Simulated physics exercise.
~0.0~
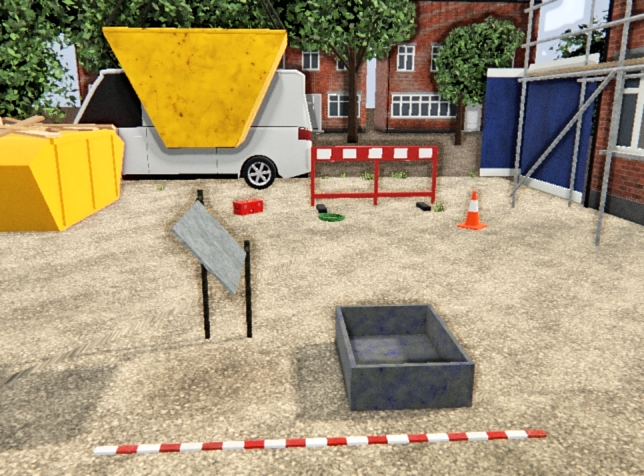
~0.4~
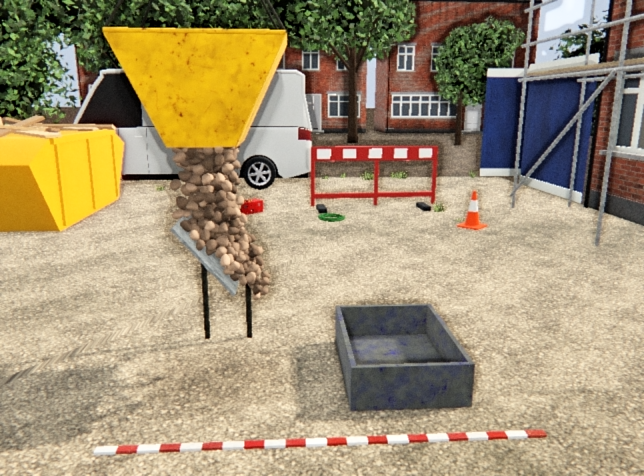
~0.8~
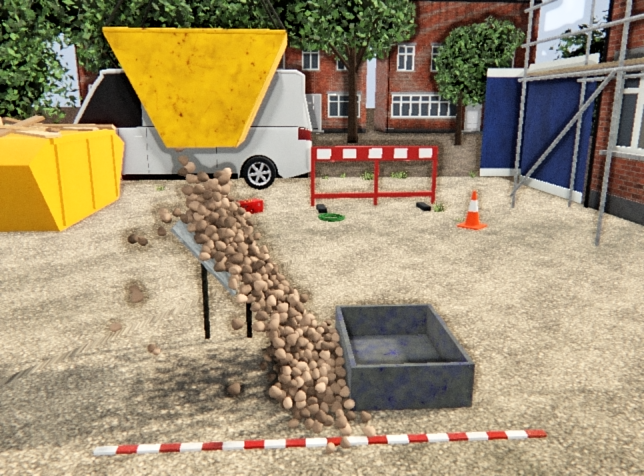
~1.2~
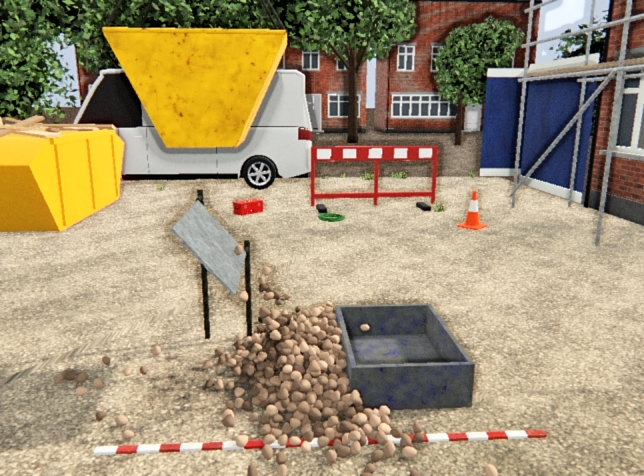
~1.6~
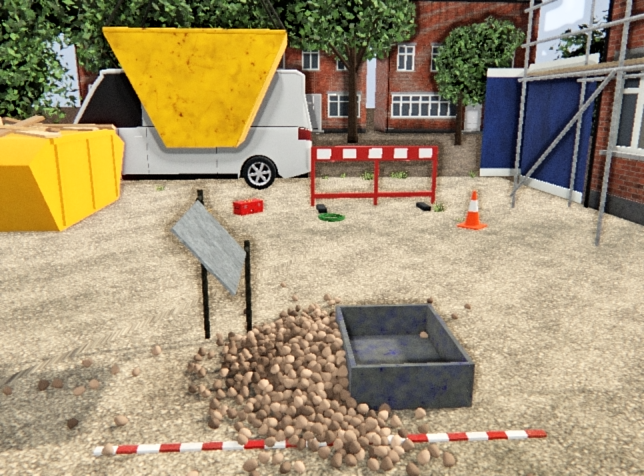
Rounded brown cobbles dropping from a yellow skip, sliding right down a tilted steel plate and heaping beside an empty grey bin.
